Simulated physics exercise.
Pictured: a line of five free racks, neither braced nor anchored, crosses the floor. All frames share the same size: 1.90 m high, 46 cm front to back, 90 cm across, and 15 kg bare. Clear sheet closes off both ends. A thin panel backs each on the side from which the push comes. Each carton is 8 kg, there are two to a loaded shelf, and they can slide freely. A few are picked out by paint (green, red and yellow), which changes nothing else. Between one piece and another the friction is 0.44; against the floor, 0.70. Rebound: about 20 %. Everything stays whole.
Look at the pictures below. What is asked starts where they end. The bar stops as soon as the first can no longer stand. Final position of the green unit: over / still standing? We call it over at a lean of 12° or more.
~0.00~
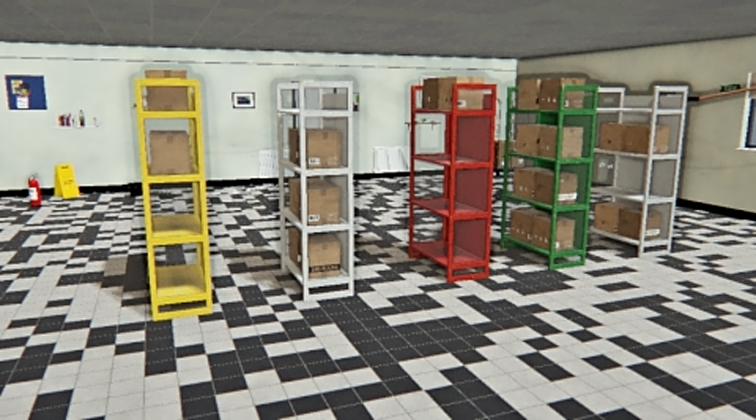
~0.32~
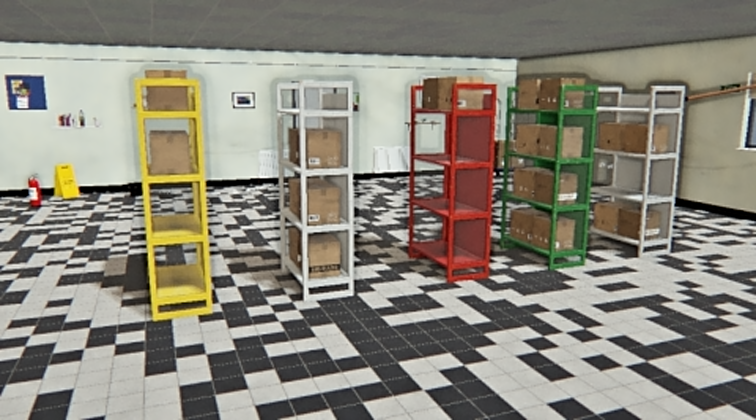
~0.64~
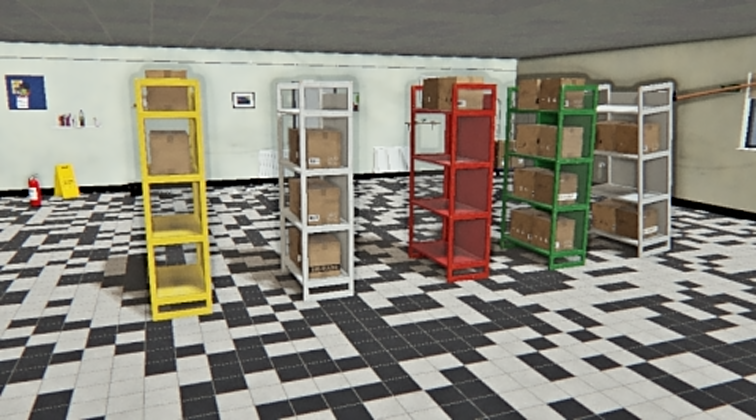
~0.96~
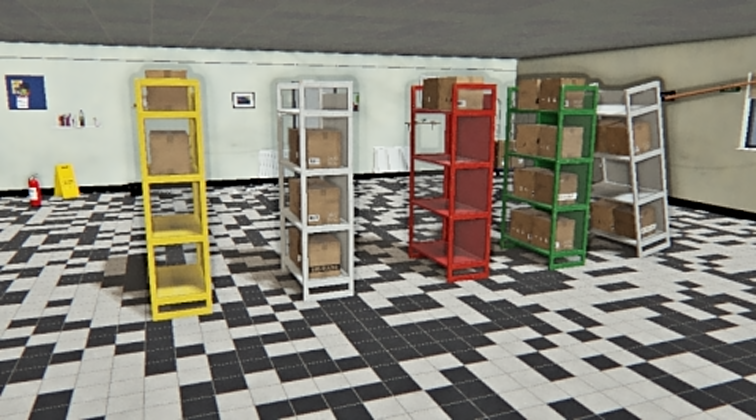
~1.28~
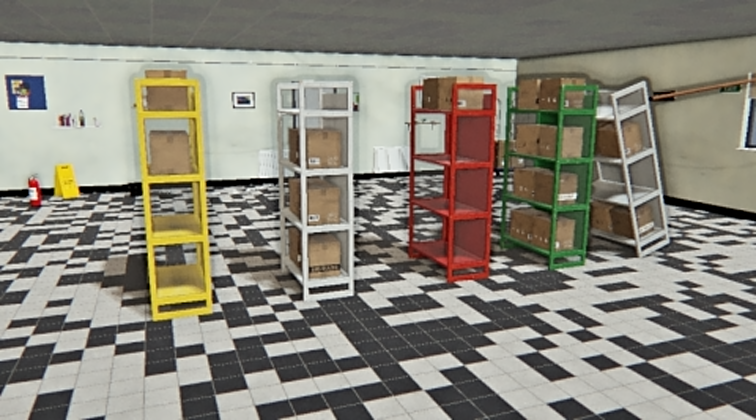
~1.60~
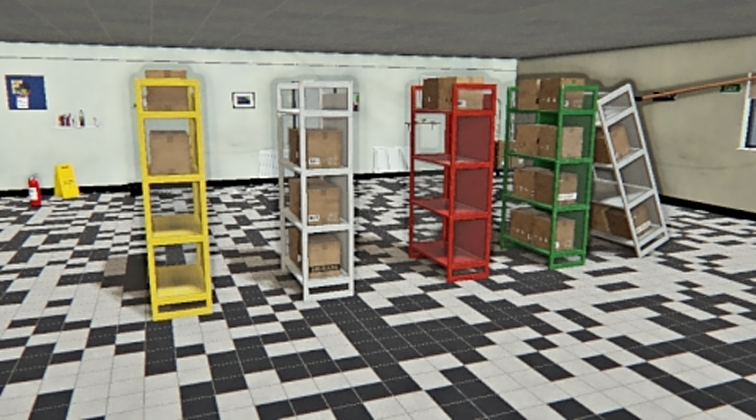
Still standing.
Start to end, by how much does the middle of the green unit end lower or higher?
Looks like it winds up about 0 centimetres lower.
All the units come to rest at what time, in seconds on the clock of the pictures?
Near 3.0 s.
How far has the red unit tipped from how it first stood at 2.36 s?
0°.
After 1.70 s, 0 cartons spilt or dropped; none of the 4 other units over; green unit unmoved.
After 2.60 s, 2 cartons spilt or dropped; none of the 4 other units over; green unit unmoved.
In the end (3.2 s), 2 cartons spilt or dropped; none of the 4 other units over; green unit unmoved; yellow unit unmoved; red unit unmoved. Four left standing. From the last view, middles, green unit near (545, 174), yellow unit near (173, 194).
